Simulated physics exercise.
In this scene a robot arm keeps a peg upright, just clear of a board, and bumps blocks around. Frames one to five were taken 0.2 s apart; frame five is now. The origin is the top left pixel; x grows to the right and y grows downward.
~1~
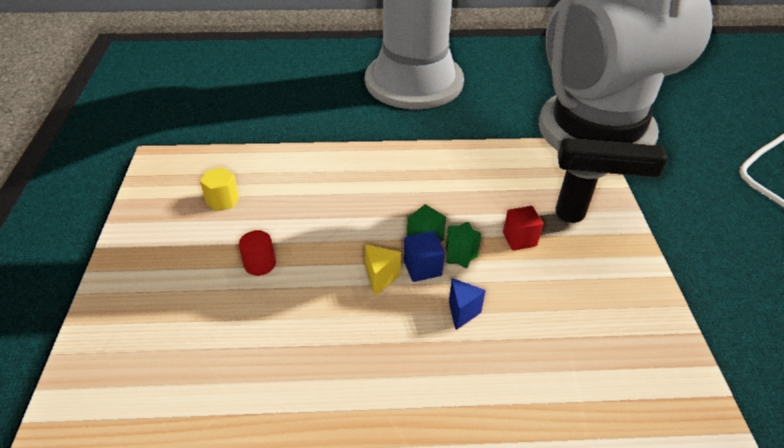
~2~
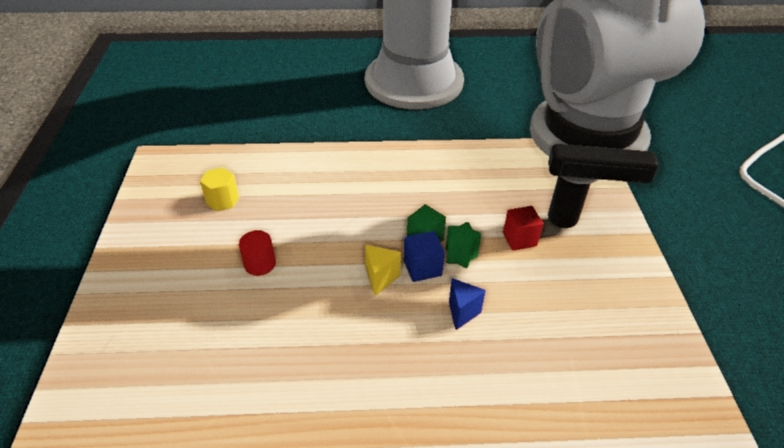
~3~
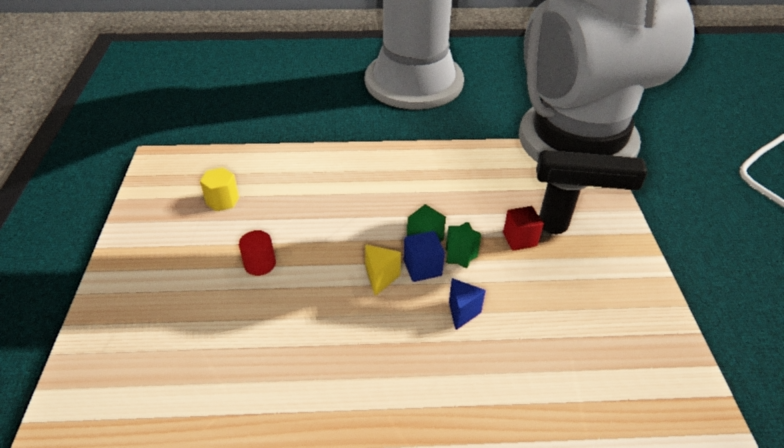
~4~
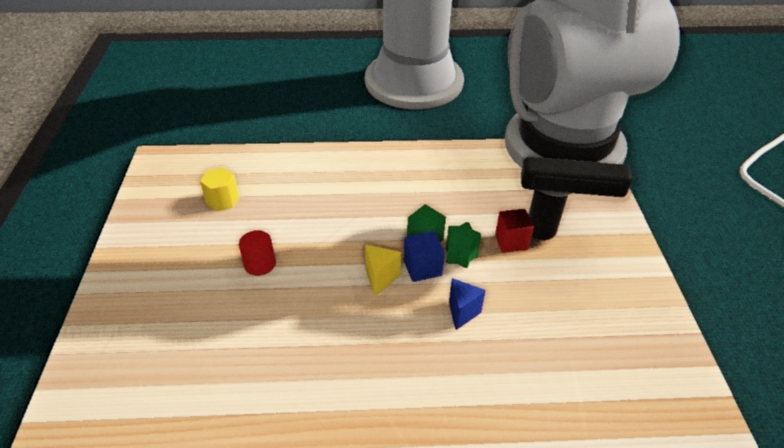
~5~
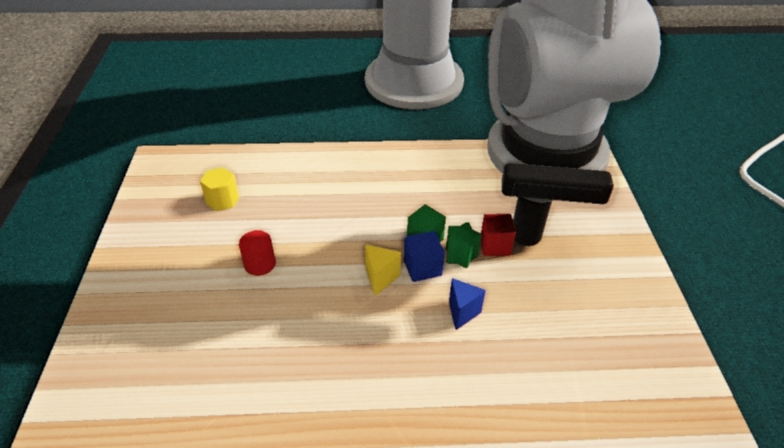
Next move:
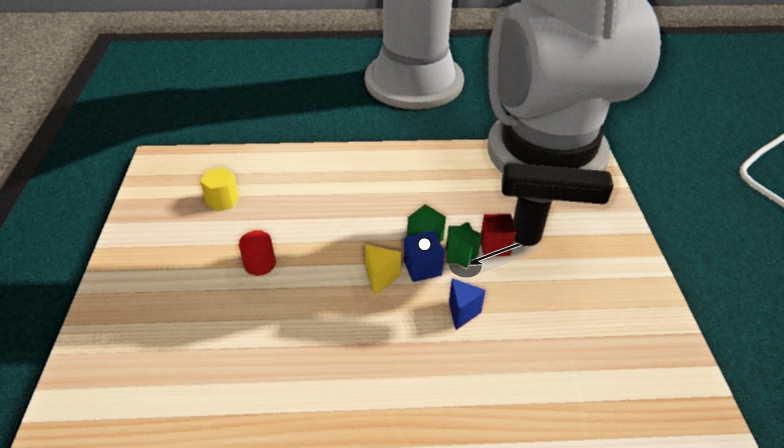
The robot arm's black peg moves left and pushes the red block toward the green star-shaped block.
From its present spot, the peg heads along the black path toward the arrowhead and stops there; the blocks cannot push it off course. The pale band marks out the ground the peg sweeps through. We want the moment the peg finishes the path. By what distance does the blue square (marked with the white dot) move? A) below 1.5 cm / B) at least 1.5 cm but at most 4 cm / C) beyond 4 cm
C: Beyond 4 cm.
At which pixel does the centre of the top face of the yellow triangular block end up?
The middle of the upper face of the yellow triangular block will lie at about (350, 264) in the picture.
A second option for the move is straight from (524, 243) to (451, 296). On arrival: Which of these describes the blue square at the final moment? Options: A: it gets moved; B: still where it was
A: It gets moved.
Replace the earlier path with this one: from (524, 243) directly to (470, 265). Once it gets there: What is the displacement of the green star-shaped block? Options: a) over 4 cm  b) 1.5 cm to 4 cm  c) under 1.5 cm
The one that fits is a, over 4 cm.
The drawn path runs from (524, 243) to (465, 265); the dot is on the blue square.
The first path, step by step. Halfway along, peg at (495, 247); yellow triangular block at (377, 258); blue square at (411, 247), turned 25° anticlockwise; green square at (422, 215), turned 10° clockwise; green star-shaped block at (438, 235), turned 30° clockwise; red square at (467, 232).
At the end, peg at (466, 258); yellow triangular block at (350, 264), turned 35° clockwise; blue square at (377, 255), turned 20° anticlockwise; green square at (419, 214), turned 25° clockwise; green star-shaped block at (406, 244), turned 35° clockwise; red square at (437, 242).
